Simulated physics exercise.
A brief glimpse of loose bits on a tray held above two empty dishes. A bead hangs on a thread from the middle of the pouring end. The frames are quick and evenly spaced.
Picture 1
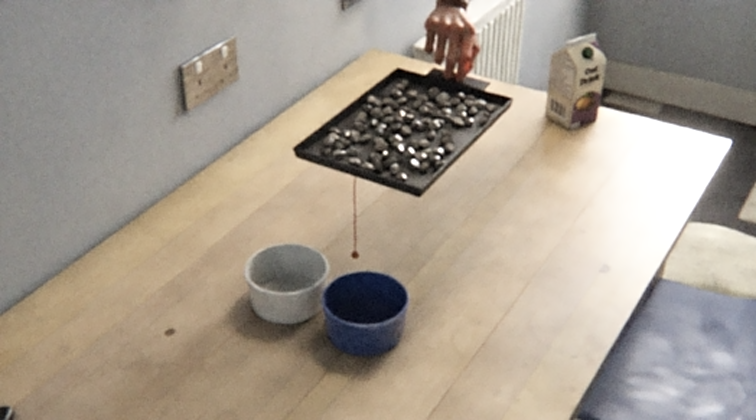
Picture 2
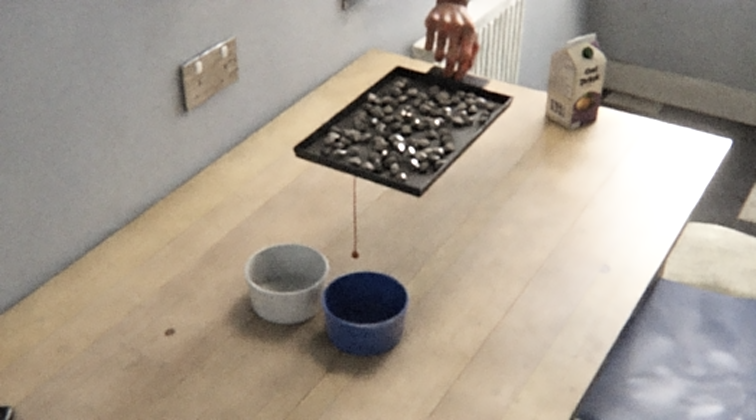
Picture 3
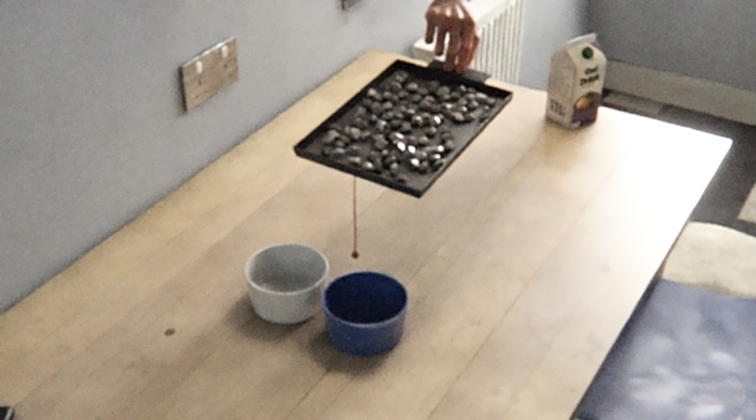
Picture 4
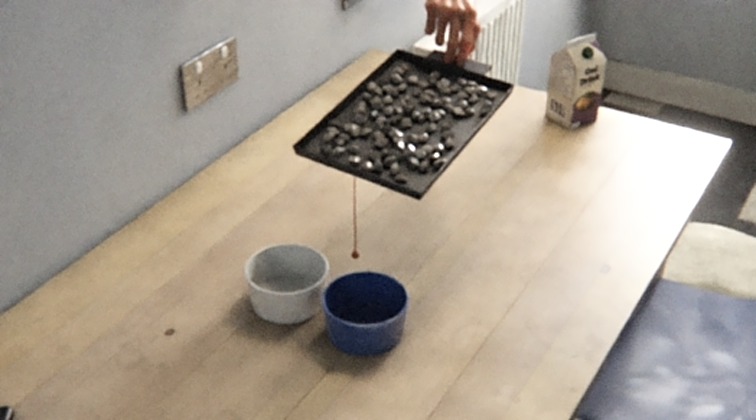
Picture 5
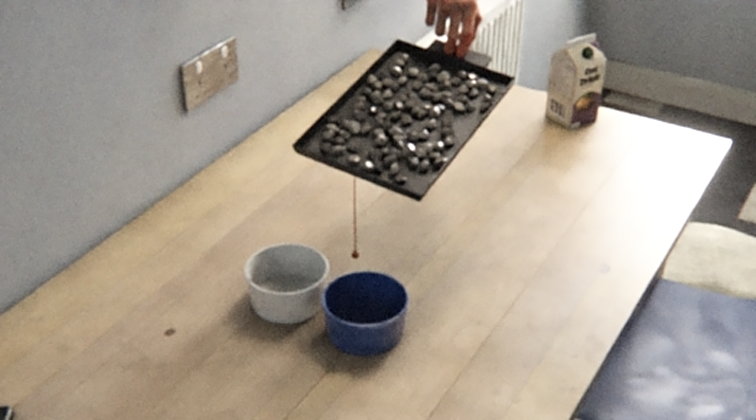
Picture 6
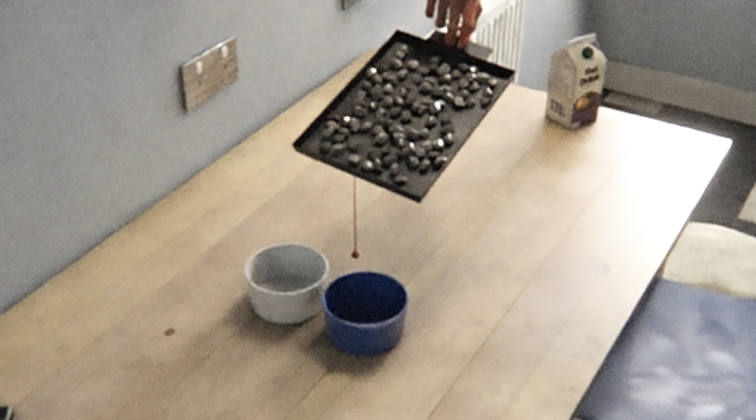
The clip opens on a hand holding a dark tray of loose, dark pebble-like bits above a wooden table, with a bead hanging on a thread over a pale bowl and a blue bowl. The hand slowly raises the far end, tilting the tray slightly toward its right front corner, while the bits stay spread across it.
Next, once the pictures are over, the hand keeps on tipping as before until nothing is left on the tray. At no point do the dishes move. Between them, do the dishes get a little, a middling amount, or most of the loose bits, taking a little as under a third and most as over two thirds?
They get a middling amount.
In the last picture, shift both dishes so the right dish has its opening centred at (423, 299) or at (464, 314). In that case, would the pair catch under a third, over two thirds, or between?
Try one: Over two thirds; try two: Beyond two thirds.
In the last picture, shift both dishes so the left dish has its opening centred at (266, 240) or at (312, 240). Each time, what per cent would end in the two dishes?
Some 10 percent in the first case, 20 percent in the second.
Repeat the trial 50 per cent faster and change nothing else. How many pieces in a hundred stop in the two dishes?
About 60 %.
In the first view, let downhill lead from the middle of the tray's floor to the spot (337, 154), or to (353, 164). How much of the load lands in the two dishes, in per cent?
First case around 70 per cent, second case 80 per cent.
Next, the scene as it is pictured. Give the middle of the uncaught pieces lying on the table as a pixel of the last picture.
I'd put the middle at roughly (425, 325).
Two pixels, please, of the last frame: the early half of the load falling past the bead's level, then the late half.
The early half goes through (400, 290), the late half through (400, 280).
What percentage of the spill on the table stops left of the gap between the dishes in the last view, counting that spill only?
I'd say some 10 in a hundred.
Shortly afterwards, tray tipped steeply; all but a few on the tray; a little in the air.
Next, tray tipped right over; near half on the tray; near a quarter in the right dish; a little outside both; near a quarter in the air.
Some moments later, tray tipped past a quarter turn; near half in the right dish; near half outside both.
In the end, tray tipped past a quarter turn; near half in the right dish; none at all in the left dish; near half outside both.
